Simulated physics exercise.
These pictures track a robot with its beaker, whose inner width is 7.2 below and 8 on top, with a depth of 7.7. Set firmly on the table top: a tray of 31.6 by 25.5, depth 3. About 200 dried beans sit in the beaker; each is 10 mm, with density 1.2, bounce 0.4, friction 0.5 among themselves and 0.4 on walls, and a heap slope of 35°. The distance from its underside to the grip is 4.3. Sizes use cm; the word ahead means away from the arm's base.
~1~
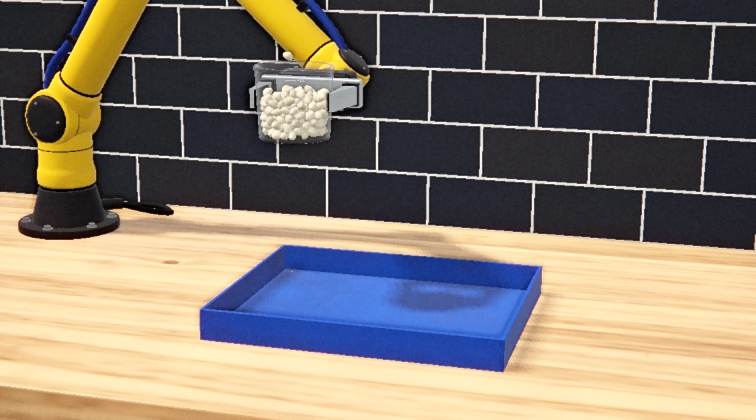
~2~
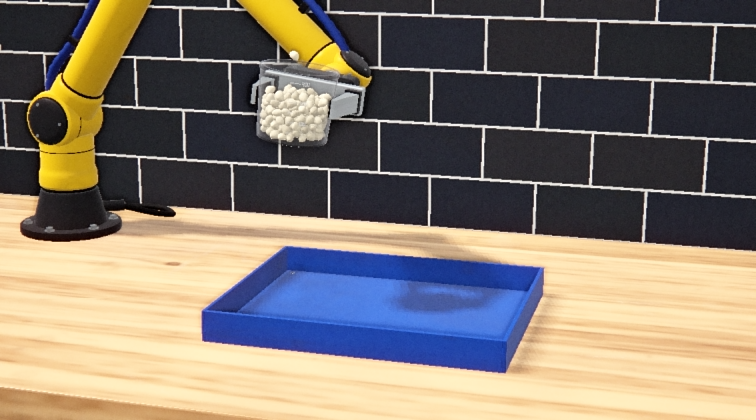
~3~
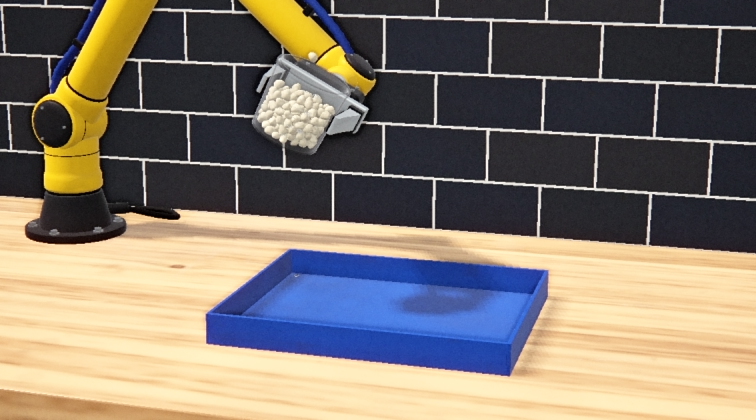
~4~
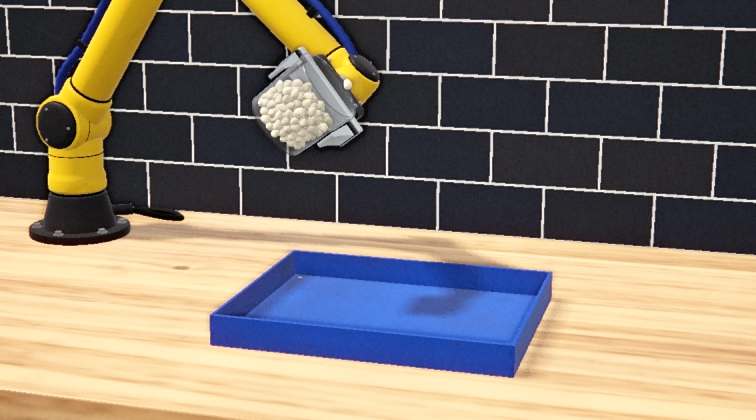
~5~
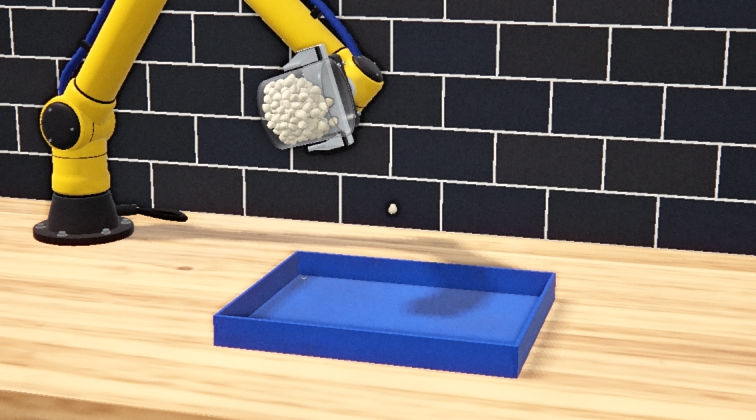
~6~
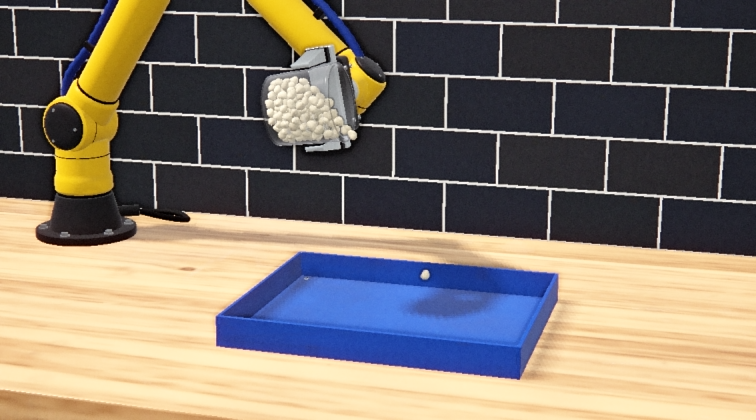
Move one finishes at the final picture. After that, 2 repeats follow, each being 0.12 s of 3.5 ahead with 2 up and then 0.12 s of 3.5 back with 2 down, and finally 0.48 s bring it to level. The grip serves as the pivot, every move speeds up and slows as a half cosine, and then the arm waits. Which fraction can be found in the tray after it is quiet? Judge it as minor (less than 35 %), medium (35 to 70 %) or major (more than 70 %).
Major, more than 70 %.
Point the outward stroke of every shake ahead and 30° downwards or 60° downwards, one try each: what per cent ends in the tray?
Result: Approx. 40 % and 10 %, one try each.
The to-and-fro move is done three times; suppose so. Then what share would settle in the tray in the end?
Then roughly 90 percent.
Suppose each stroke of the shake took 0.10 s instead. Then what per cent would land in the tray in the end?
Roughly 90 percent would.
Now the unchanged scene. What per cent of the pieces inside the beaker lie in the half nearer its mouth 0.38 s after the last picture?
Roughly 70 %.
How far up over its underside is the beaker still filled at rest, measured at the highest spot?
About 5.5 cm.
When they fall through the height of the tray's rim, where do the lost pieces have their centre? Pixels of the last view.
(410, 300).
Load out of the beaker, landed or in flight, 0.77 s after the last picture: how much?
I'd say some 80 percent by then.
Then, 0.38 s later, tilted 80° forward, highest piece 25 above the table; 100 in the tray, 89 in the beaker, 11 in flight or on a rim.
Then, 0.77 s later, tilted 28° forward, highest piece 24 above the table; 163 in the tray, 37 in the beaker.
Then, 1.16 s later, level, highest piece 25 above the table; 163 in the tray, 37 in the beaker.
Then, 2.21 s later, level, highest piece 25 above the table; 163 in the tray, 37 in the beaker.
At rest, 163 in the tray, 37 in the beaker. That is 82 % in the tray.
